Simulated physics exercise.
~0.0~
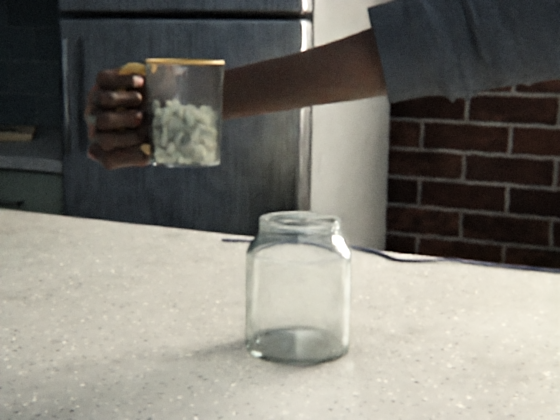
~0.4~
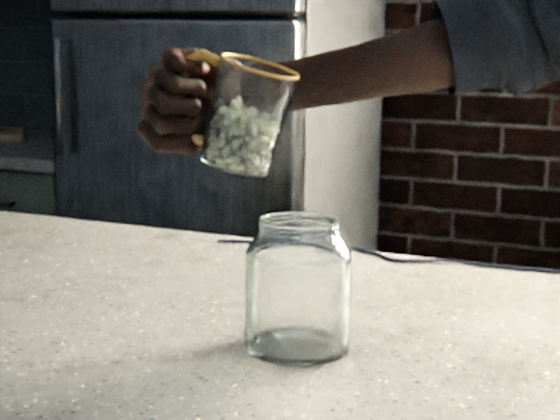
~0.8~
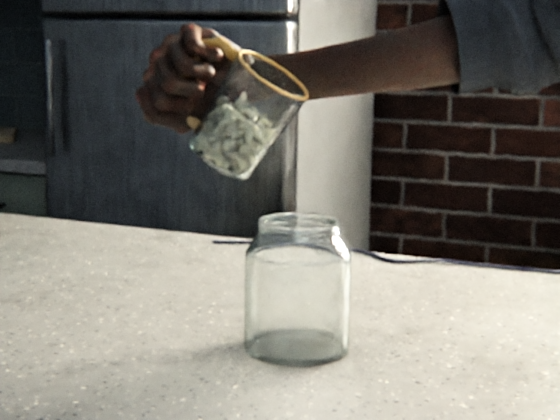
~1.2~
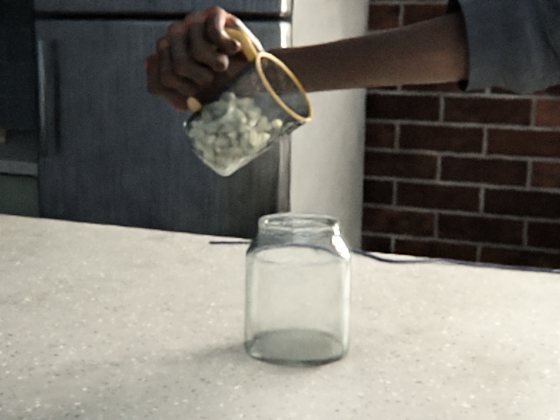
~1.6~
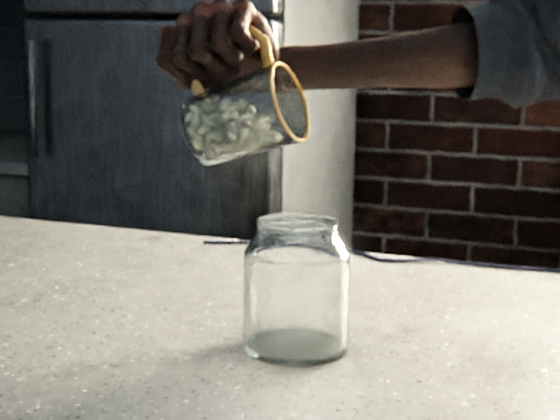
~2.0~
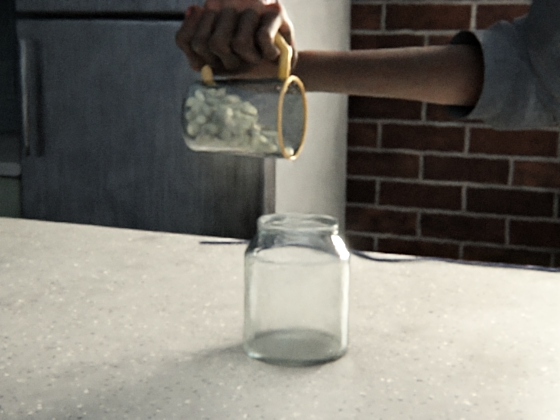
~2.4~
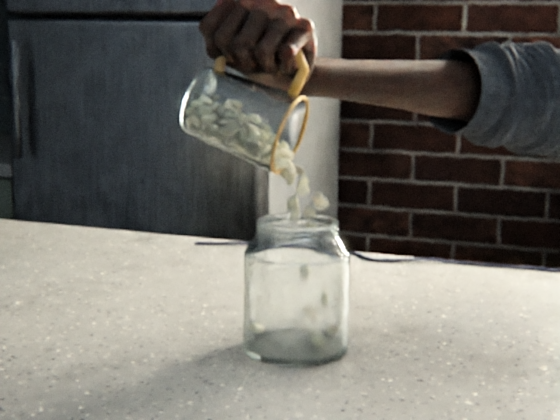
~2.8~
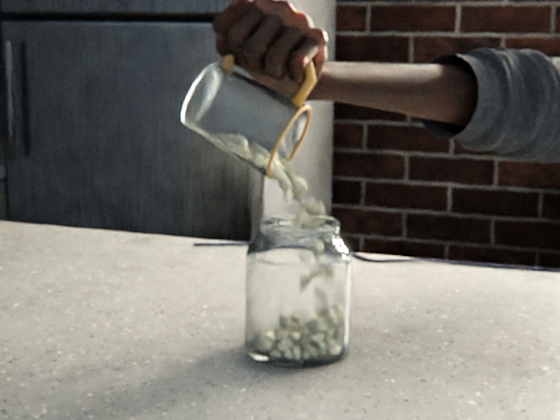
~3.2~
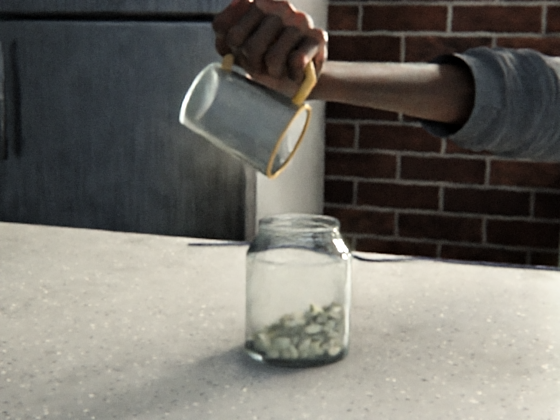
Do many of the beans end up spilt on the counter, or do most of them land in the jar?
Most of them land in the jar. None can be seen on the counter, and the cup is left empty.
